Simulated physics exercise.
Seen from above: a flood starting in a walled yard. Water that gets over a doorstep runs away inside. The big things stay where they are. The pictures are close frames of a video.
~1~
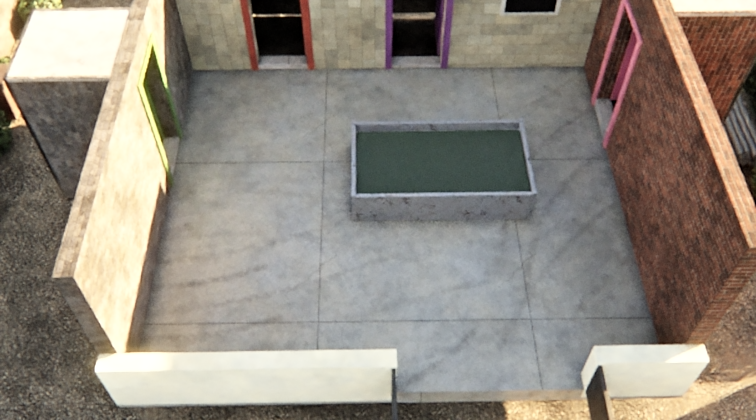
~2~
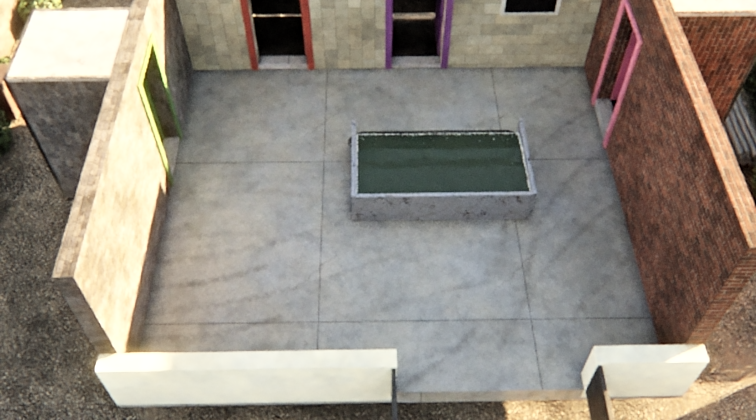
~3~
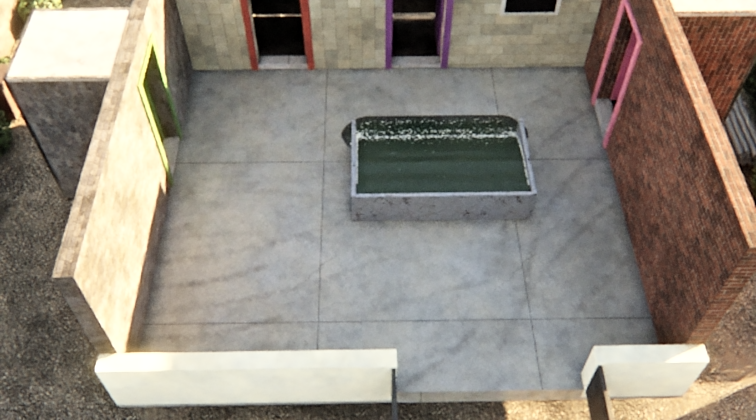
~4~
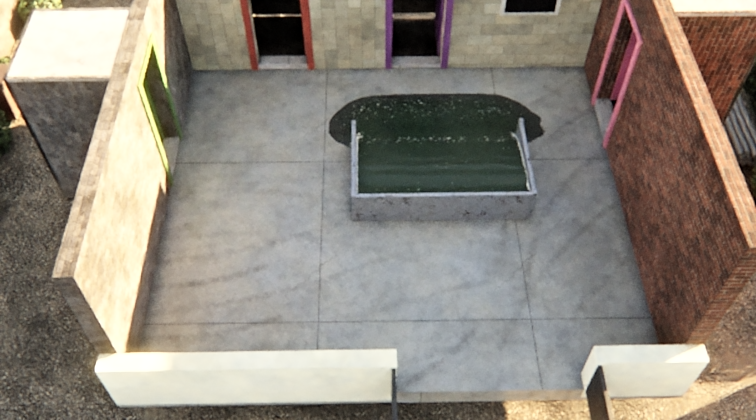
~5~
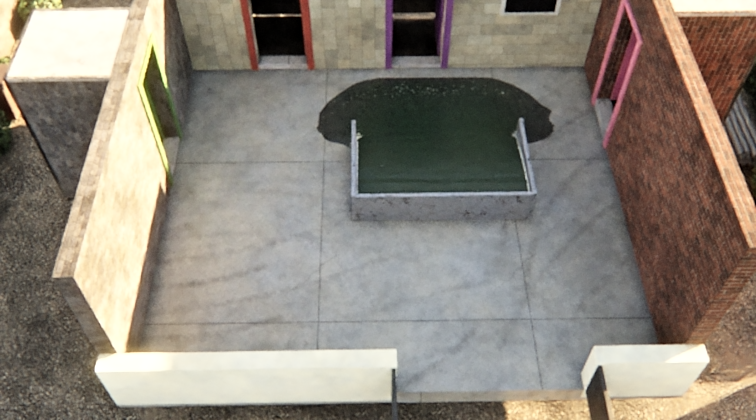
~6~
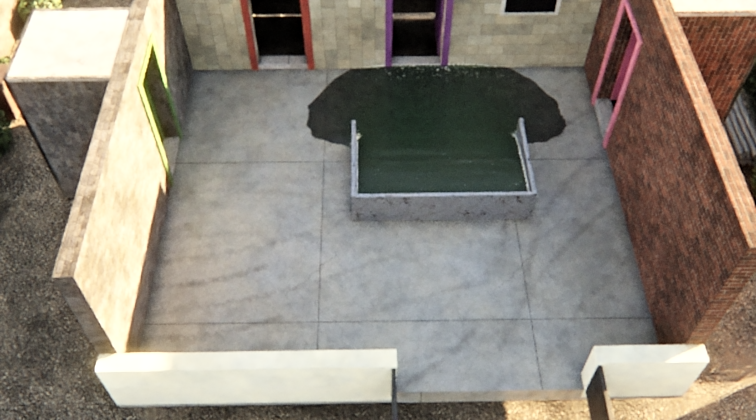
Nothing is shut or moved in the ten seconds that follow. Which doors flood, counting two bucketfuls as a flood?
One by one: The pink door admits no more than that; the purple door lets in a lot; the green door admits no more than that; the red door admits no more than that.
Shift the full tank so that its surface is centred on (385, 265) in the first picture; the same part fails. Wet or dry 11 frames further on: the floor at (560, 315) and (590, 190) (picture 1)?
In that order: Not flooded, free of water.
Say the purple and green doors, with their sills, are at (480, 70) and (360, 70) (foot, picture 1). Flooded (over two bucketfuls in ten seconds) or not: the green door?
One by one: The green door is over.
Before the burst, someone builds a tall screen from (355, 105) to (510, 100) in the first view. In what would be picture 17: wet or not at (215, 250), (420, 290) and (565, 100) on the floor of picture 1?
One after the other: Not flooded, free of water, awash.
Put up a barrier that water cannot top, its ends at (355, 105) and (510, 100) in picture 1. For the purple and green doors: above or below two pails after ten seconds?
My reading: Purple lets less in, green takes less.
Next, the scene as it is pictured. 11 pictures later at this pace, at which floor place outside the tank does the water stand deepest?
Roughly at (579, 72).
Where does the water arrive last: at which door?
That is the green-painted one.
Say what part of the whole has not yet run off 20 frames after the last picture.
I make it 84 per cent.
A moment on, water covers 20 % of the floor; the pink door not reached, the purple door far over two buckets in, the green door not reached, the red door wet at the sill, nothing in.
Next, water covers 25 % of the floor; the pink door wet at the sill, nothing in, the purple door far over two buckets in, the green door not reached, the red door wet at the sill, nothing in.
Then, water covers 40 % of the floor; the pink door wet at the sill, nothing in, the purple door far over two buckets in, the green door wet at the sill, nothing in, the red door wet at the sill, nothing in.
Later, water covers 70 % of the floor; the pink door wet at the sill, nothing in, the purple door far over two buckets in, the green door wet at the sill, nothing in, the red door wet at the sill, nothing in.
In the end, water covers 90 % of the floor; the pink door wet at the sill, nothing in, the purple door far over two buckets in, the green door wet at the sill, nothing in, the red door wet at the sill, nothing in.
